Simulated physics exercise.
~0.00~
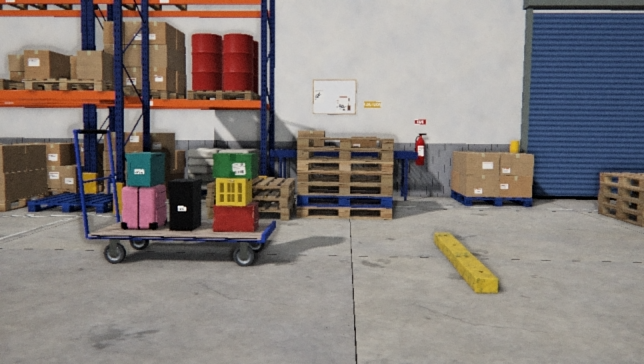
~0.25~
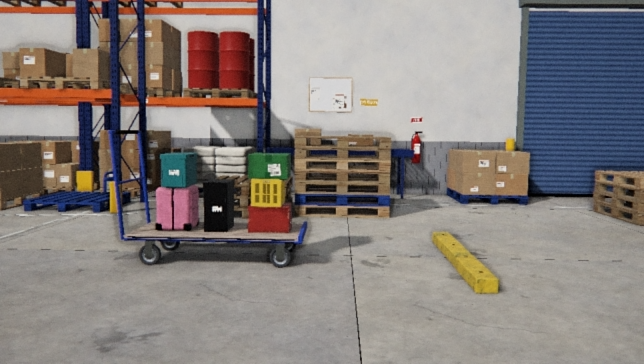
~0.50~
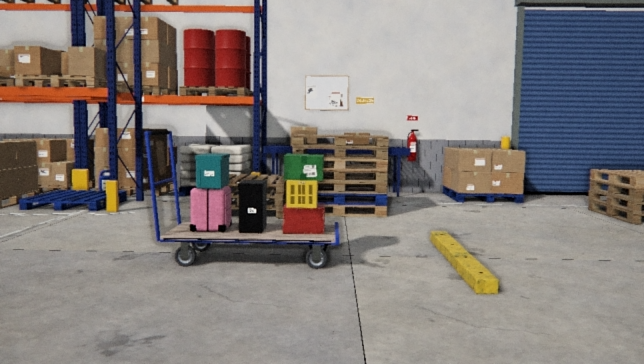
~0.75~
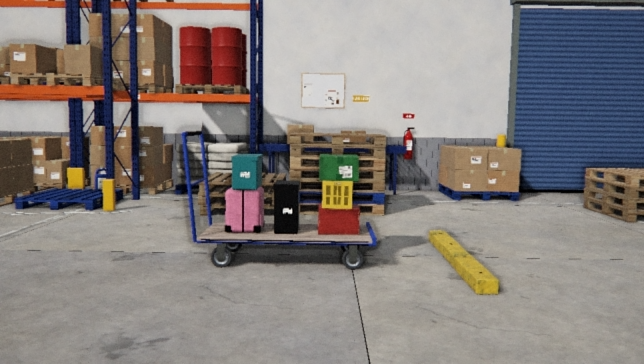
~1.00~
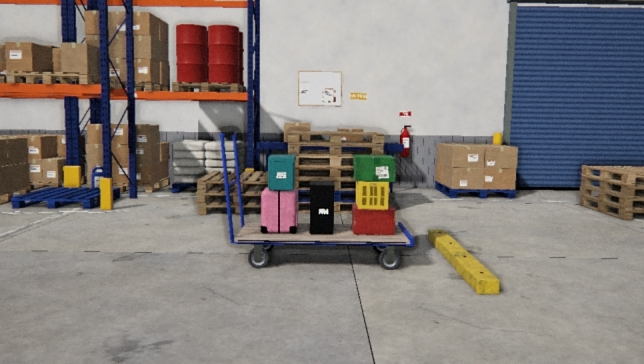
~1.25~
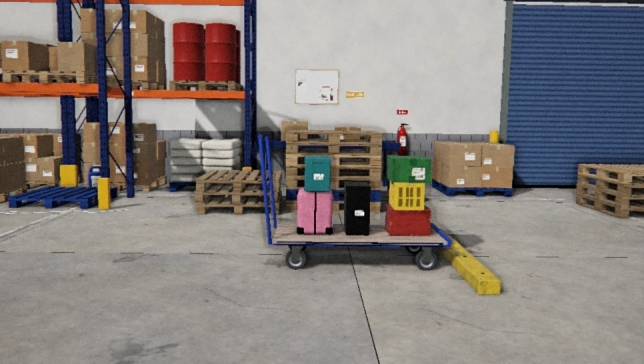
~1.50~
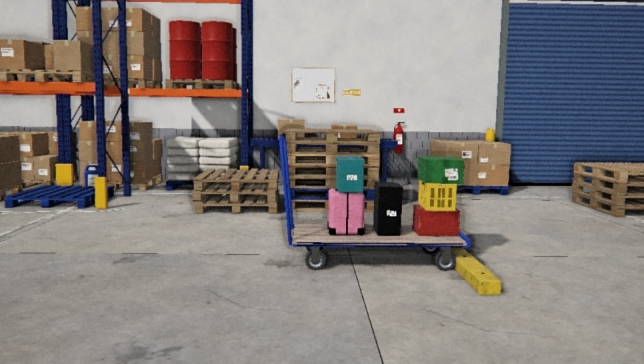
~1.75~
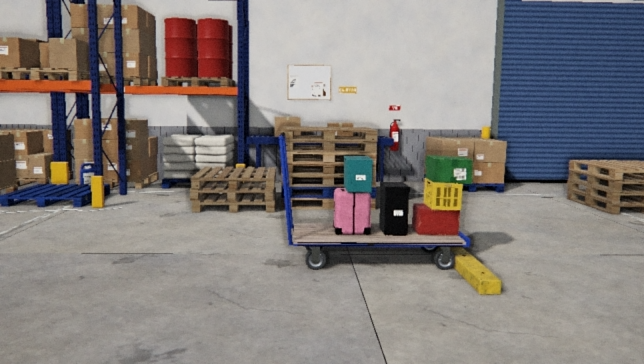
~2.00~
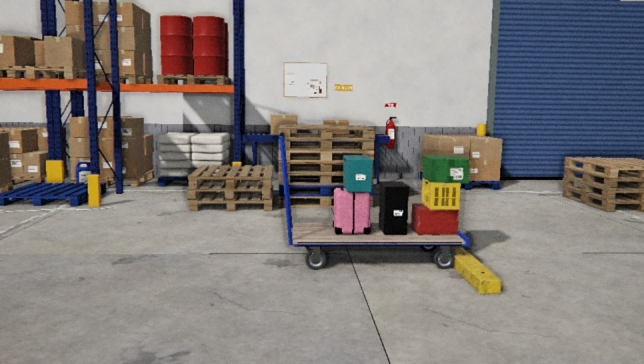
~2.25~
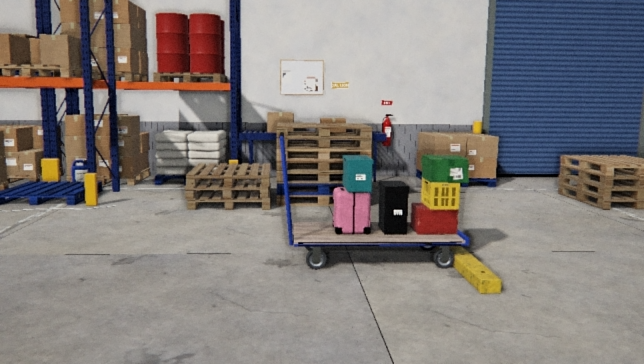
A blue-framed platform trolley rolls to the right across a warehouse floor, carrying a pink suitcase with a teal tote on top, a black tote, and a stack of red, yellow and green containers. Behind it stand shelves of boxes and red drums, wooden pallets and a blue shutter door. The trolley closes in on a low yellow kerb, its load riding upright. Its front wheels meet the kerb and it stops abruptly. The teal tote and the black tote shift slightly forward, but nothing topples. The trolley ends at rest against the kerb, with every item still aboard.
